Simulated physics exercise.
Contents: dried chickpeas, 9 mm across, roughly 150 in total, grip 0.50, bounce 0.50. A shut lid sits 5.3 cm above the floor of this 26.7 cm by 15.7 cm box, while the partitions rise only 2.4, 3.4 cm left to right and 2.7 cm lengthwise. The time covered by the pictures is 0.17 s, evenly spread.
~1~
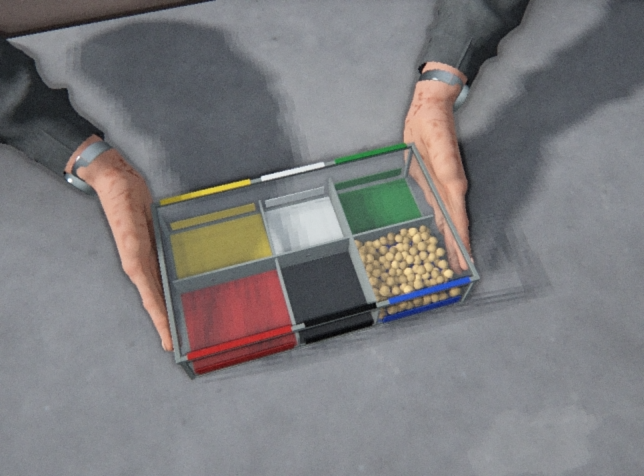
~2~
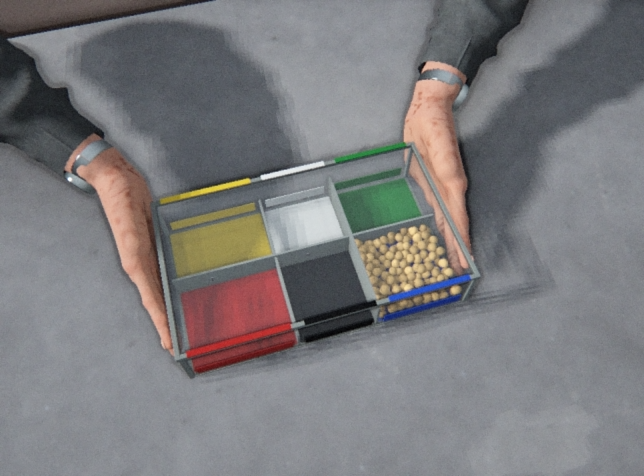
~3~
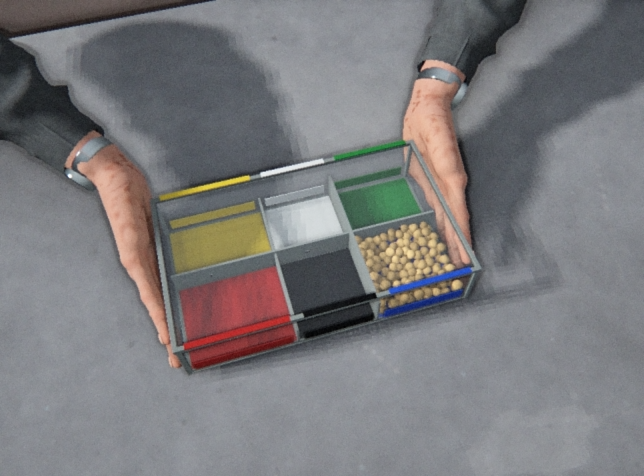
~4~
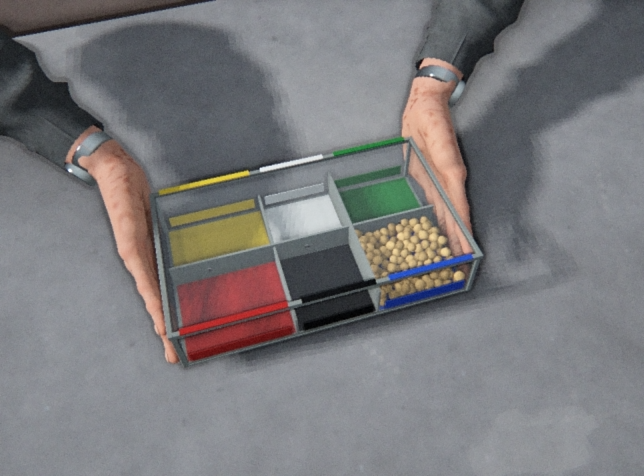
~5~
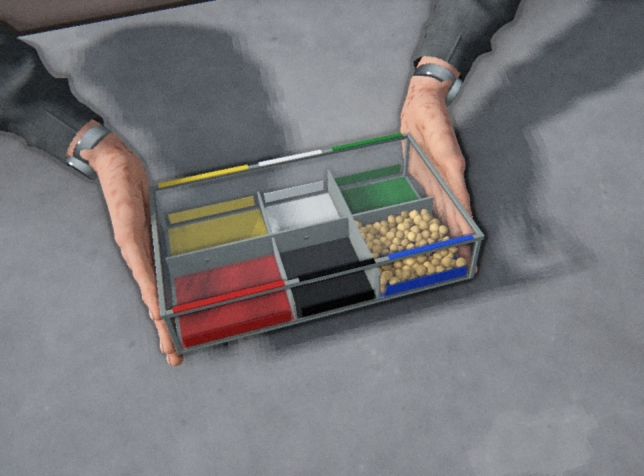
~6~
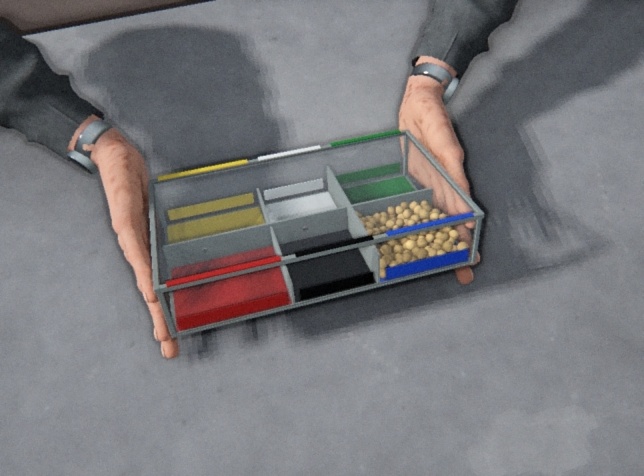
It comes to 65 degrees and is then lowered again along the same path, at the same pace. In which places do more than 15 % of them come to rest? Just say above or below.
Red below, blue above, green above, yellow below, white below, black below.
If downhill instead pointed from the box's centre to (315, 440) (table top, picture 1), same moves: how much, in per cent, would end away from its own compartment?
My best guess is some 5 per cent.
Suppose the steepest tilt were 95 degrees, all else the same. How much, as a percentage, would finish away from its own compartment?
Near 80 in a hundred.
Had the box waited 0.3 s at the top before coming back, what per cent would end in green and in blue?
Result - green: 30 %, blue: 70 %.
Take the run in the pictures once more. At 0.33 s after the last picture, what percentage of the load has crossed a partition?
Roughly 15 in a hundred.
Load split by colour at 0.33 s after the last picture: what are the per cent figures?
You'd see red at 0, blue at 85, green at 15, yellow at 0, white at 0 and black at 0 per cent.
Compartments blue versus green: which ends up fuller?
Blue comes out ahead.
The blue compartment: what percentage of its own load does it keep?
Share retained: Some 70 per cent.
Then, 0.33 s after the last picture, tilt 63 degrees; blue 85 %, green 15 %.
Then, 0.57 s after the last picture, tilt 23 degrees; blue 70 %, green 30 %.
Then, 0.90 s after the last picture, tilt 0 degrees; blue 70 %, green 30 %.
In the end, red 0 %, blue 70 %, green 30 %, yellow 0 %, white 0 %, black 0 %.
